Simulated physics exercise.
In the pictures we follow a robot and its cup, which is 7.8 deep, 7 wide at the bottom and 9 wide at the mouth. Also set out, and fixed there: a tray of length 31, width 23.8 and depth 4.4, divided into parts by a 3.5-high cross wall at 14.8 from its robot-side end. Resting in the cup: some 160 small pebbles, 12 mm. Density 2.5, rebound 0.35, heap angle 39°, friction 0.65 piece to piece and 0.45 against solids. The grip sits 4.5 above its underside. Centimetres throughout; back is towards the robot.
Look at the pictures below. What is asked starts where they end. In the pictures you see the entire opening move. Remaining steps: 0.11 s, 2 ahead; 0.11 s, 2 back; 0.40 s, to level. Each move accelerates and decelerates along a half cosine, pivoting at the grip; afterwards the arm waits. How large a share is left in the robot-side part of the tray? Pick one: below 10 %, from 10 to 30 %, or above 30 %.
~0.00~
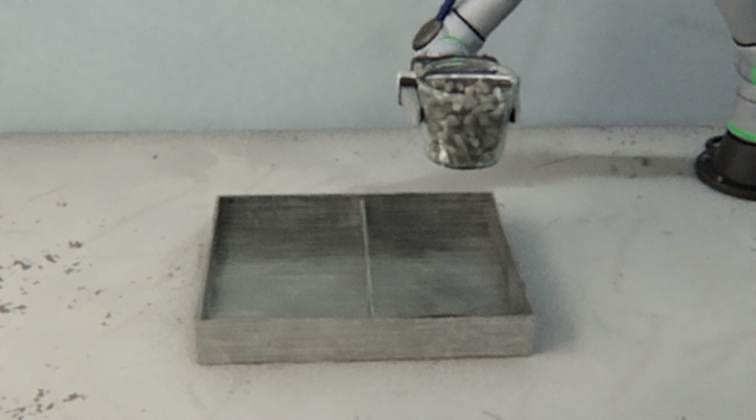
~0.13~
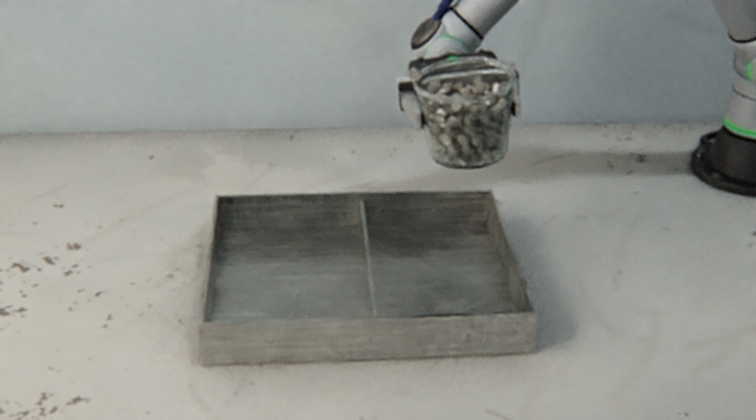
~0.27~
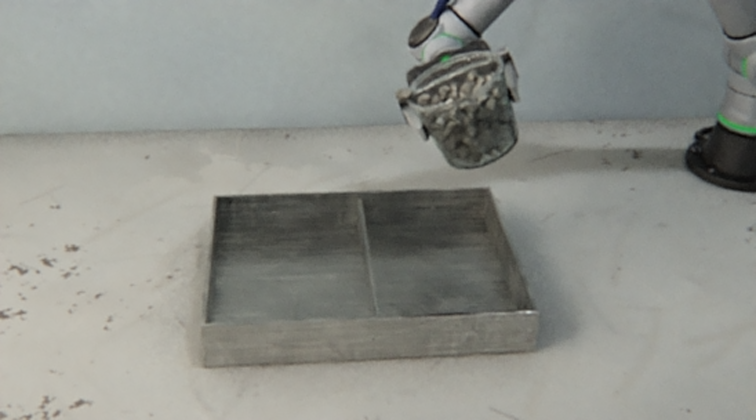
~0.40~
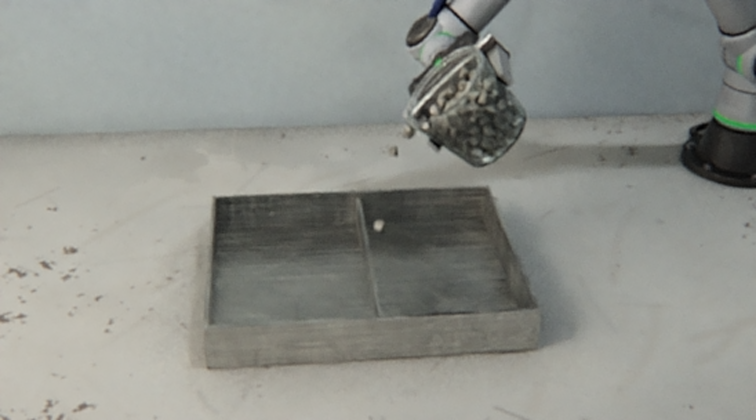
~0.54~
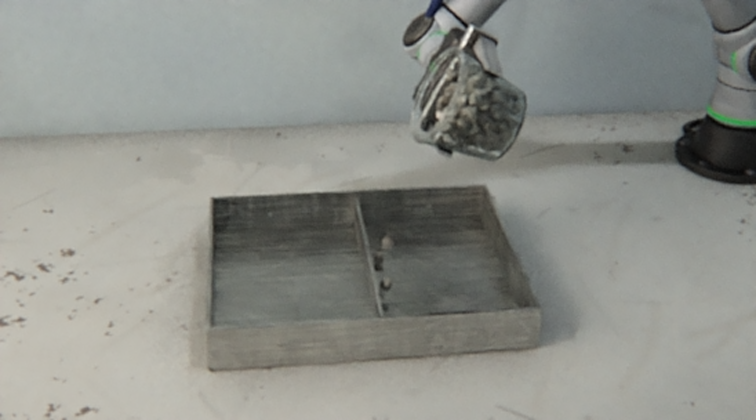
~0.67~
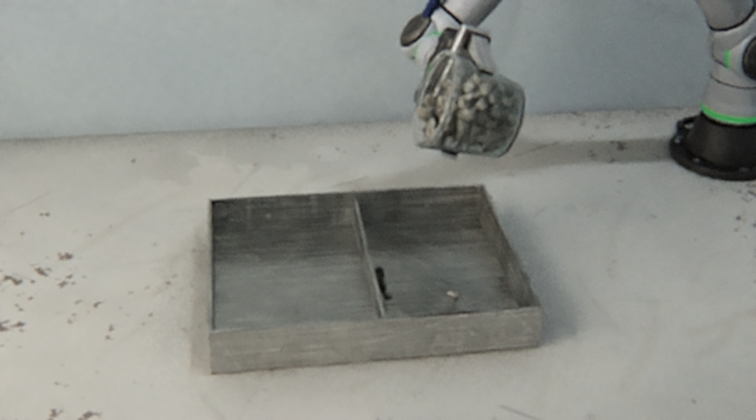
Below 10 %.
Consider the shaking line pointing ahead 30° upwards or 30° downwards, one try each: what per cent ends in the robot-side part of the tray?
Near 5 and 5 percent respectively.
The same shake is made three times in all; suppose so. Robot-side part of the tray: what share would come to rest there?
That share would be near 15 percent.
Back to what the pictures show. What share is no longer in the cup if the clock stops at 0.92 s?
About 5 per cent.
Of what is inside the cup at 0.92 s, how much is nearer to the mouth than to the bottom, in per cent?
Mouth half: Close to 50 per cent.
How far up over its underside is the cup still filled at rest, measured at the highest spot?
I'd say near 8.0 cm from the bottom.
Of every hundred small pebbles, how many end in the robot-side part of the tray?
The share is close to 5 per cent.
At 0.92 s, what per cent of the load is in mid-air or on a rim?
That comes to about 4 per cent, more or less.
After 0.92 s, tilted 69° forward, highest piece 22 above the table; 153 in the cup, 5 in the robot-side part, 6 in flight or on a rim.
After 1.17 s, tilted 15° forward, highest piece 23 above the table; 149 in the cup, 11 in the robot-side part, 4 in the far-side part.
After 1.49 s, level, highest piece 23 above the table; 149 in the cup, 10 in the robot-side part, 5 in the far-side part.
After 2.54 s, level, highest piece 23 above the table; 149 in the cup, 10 in the robot-side part, 5 in the far-side part.
At rest, 149 in the cup, 10 in the robot-side part, 5 in the far-side part. That is 6 % in the robot-side part of the tray.
